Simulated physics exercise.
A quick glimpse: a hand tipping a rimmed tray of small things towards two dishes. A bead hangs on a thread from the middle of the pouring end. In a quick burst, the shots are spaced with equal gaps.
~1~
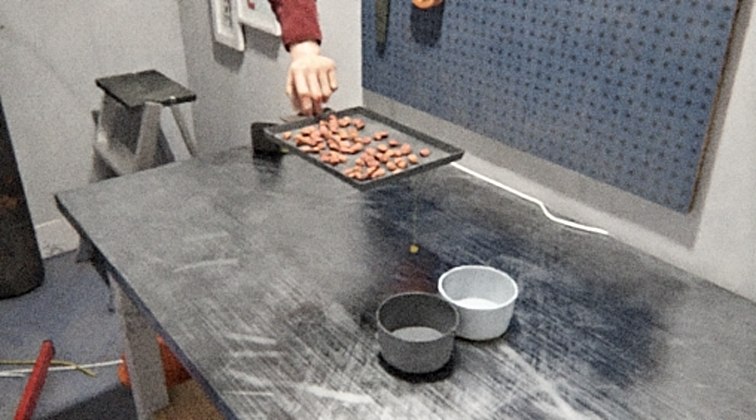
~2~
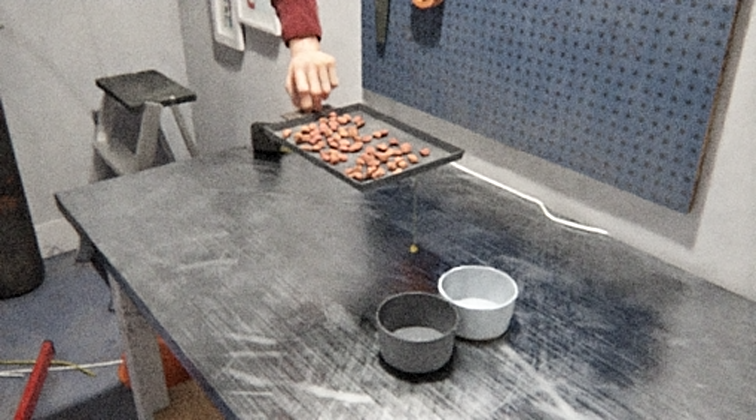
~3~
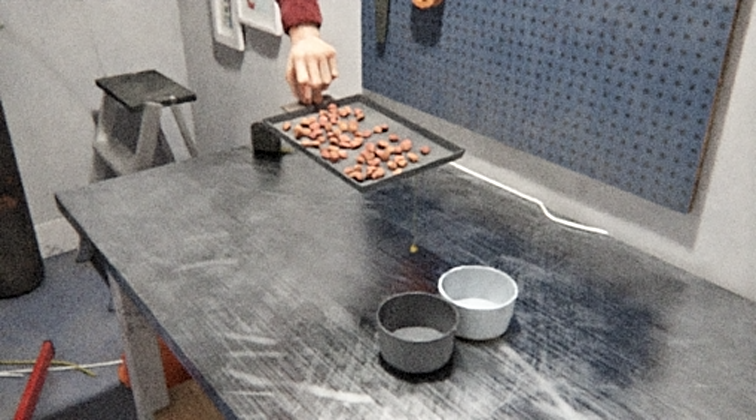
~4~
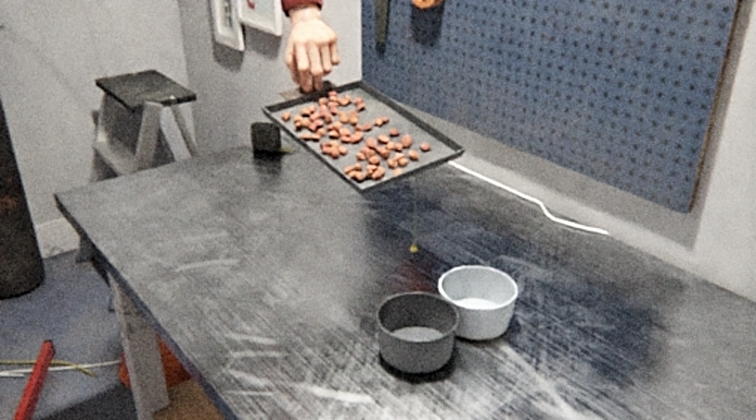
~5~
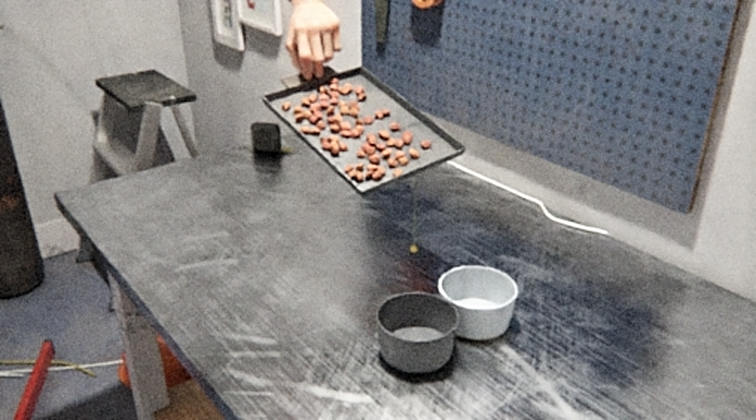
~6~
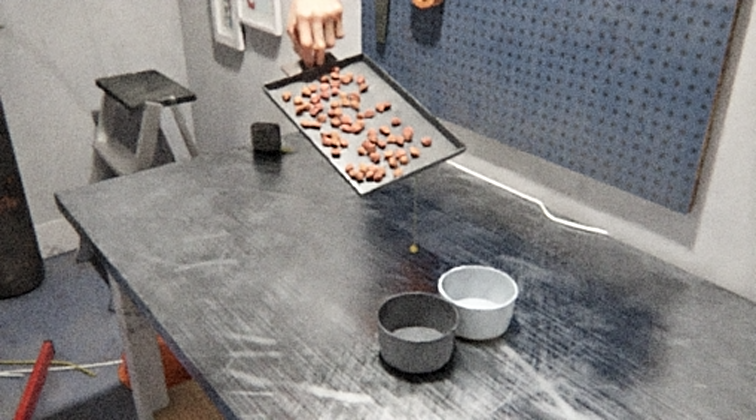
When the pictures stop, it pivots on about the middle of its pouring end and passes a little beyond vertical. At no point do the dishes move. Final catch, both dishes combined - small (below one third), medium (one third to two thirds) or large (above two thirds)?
Small.
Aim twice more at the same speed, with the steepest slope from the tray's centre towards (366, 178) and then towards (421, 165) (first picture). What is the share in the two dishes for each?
In order, some 0 % and some 10 %.
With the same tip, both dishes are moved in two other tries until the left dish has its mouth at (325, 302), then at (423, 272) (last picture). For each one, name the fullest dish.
The one on the right side, and then the one on the left side.
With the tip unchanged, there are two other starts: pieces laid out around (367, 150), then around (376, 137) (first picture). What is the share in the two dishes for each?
About 10 % and 20 %.
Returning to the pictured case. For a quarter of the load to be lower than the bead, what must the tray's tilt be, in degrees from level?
About 80 degrees.
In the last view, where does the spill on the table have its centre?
Roughly pixel (377, 315).
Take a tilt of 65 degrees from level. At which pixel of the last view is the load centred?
The middle of the pieces lands at roughly (380, 172).
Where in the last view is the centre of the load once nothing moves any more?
Somewhere around (383, 317) in the last picture.
Soon after the last picture, tray tipped steeply; nearly all on the tray; a small part in the air.
A little later, tray tipped past a quarter turn; a stray few on the tray; a small part in the left dish; a stray few in the right dish; about two thirds outside both; about a quarter in the air.
Later still, tray tipped past a quarter turn; a small part in the left dish; a stray few in the right dish; most outside both.
At rest, tray tipped past a quarter turn; a small part in the left dish; a stray few in the right dish; most outside both.
